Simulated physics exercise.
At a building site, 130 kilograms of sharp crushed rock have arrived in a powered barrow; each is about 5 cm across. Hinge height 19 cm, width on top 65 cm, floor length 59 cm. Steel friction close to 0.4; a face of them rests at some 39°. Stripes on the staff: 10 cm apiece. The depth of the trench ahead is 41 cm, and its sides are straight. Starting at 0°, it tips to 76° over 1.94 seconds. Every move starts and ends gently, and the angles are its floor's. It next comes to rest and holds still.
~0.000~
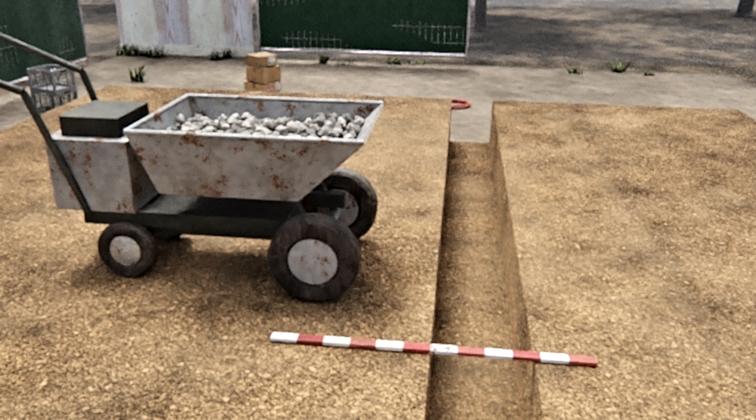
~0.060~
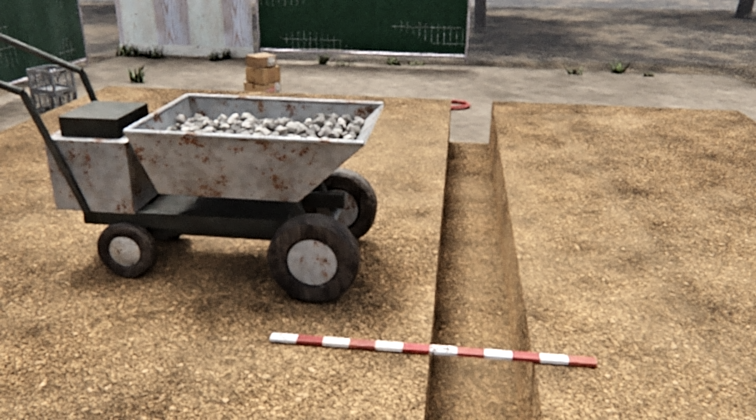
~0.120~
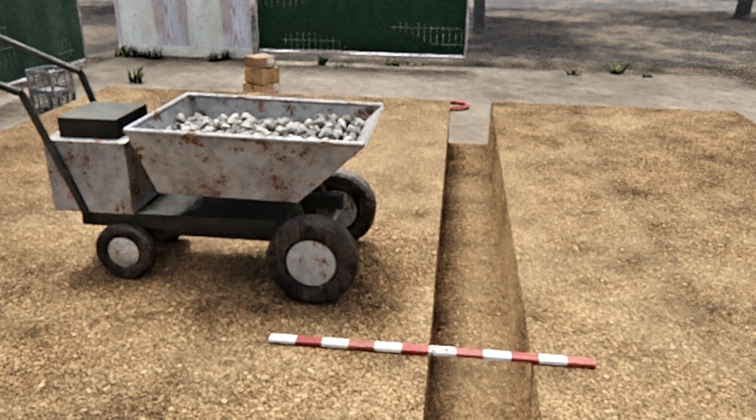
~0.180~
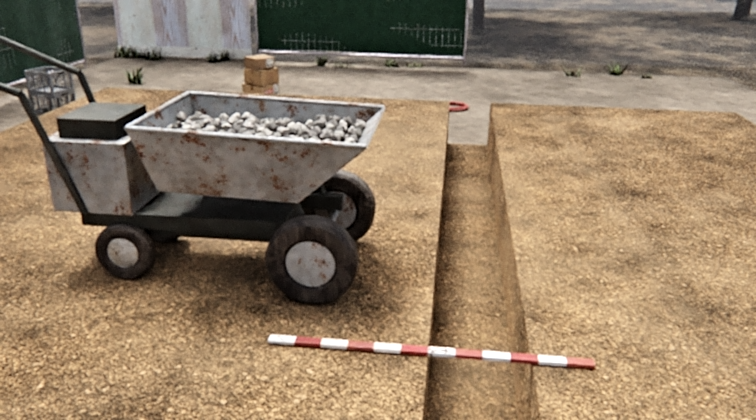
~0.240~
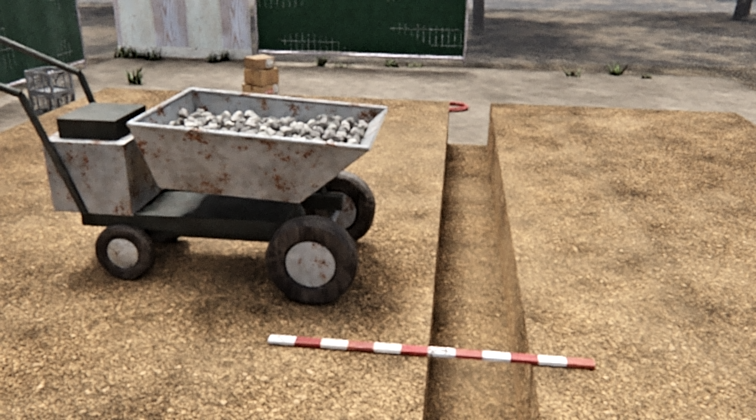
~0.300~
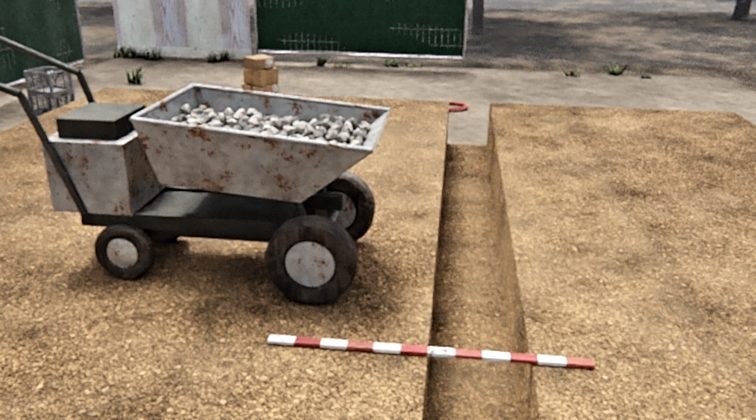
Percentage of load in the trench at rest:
100 %.
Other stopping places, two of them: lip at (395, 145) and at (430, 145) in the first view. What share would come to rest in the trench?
80 %, then 25 %.
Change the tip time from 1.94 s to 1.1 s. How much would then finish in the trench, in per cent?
95 %.
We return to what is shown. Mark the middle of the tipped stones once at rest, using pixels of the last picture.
(480, 339).
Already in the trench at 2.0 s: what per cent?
By that moment, roughly 70 per cent of the load.
After 1.5 s the floor is at 64°; 100 % in the tray; the foremost stones are at (455, 238).
After 2.0 s the floor is at 76°; 28 % in the tray, 72 % in the trench; the foremost stones are at (512, 324).
After 2.4 s the floor is at 76°; 4 % in the tray, 96 % in the trench; the foremost stones are at (510, 314).
After 4.3 s the floor is at 76°; 0 % in the tray, 100 % in the trench; the foremost stones are at (510, 320).
